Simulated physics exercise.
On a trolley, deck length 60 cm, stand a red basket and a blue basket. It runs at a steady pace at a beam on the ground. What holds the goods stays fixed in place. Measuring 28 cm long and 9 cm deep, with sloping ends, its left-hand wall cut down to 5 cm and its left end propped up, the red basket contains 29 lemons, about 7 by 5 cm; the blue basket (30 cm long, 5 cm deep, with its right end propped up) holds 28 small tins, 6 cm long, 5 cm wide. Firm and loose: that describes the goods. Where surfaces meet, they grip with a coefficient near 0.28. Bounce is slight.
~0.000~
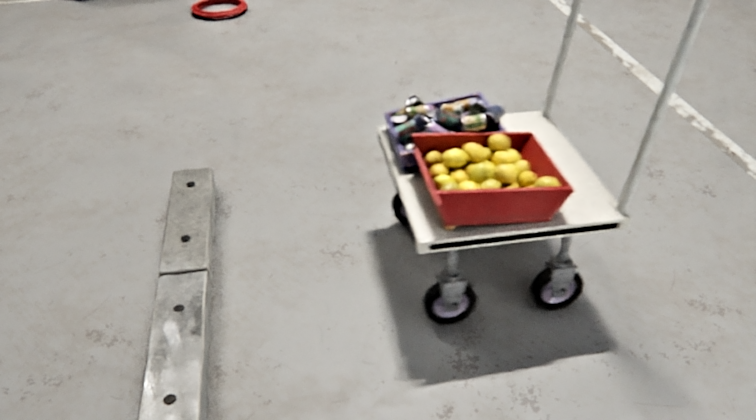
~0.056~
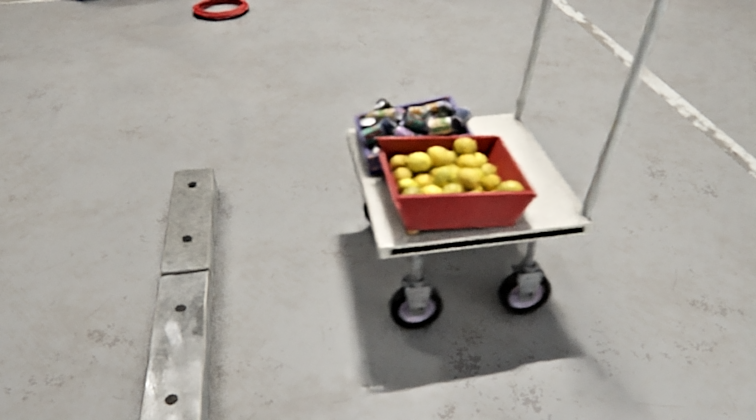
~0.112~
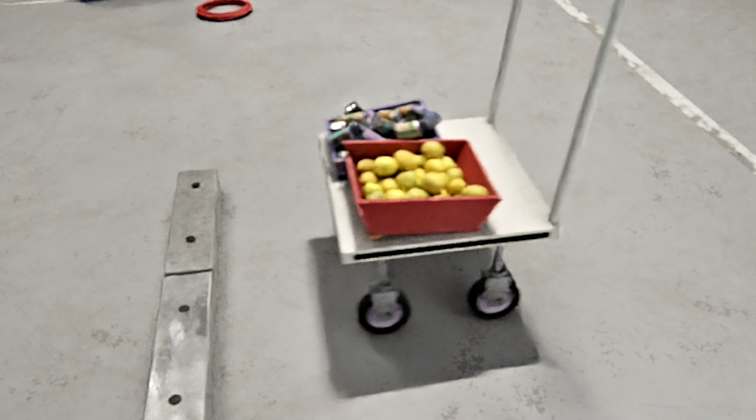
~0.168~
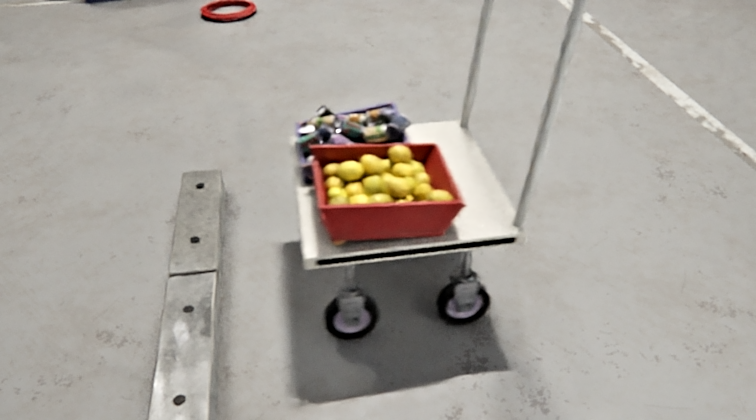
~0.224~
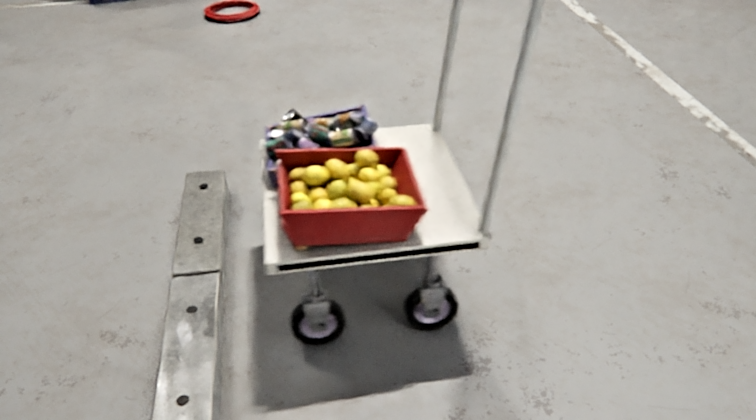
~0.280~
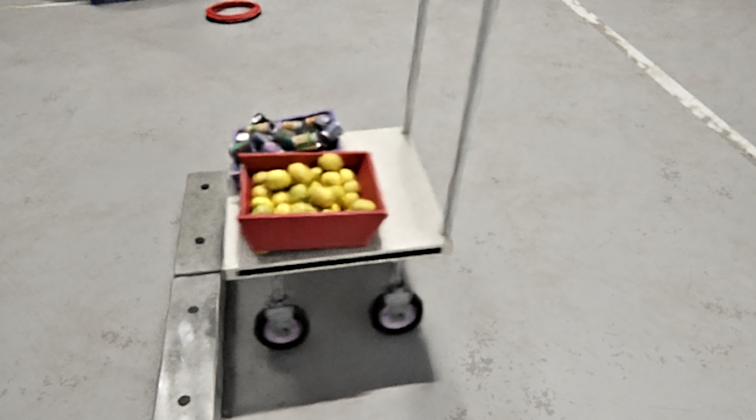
A flat cart carrying a red basket of lemons and a blue basket of small dark items rolled steadily left across the gray floor, drawing close to a metal beam lying on the ground.
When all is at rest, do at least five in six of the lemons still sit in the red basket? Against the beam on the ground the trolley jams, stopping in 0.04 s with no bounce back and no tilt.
The share that tips out is lower than a sixth.
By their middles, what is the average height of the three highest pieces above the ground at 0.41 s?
Around 54 centimetres.
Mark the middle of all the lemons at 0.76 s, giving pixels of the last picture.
Centre approx. at (255, 202).
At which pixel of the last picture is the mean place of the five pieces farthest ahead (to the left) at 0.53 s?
Somewhere near pixel (161, 153) of the last view.
After 0.31 s, impact.
After 0.41 s, 0 of 29 out of the red basket and 2 of 28 out of the blue basket.
After 0.53 s, 1 of 29 out of the red basket and 5 of 28 out of the blue basket.
After 0.76 s, 2 of 29 out of the red basket and 9 of 28 out of the blue basket.
Outcome (at 1.26 s), 2 of 29 out of the red basket and 10 of 28 out of the blue basket. Asked share, 2 of 29, 7 per cent.
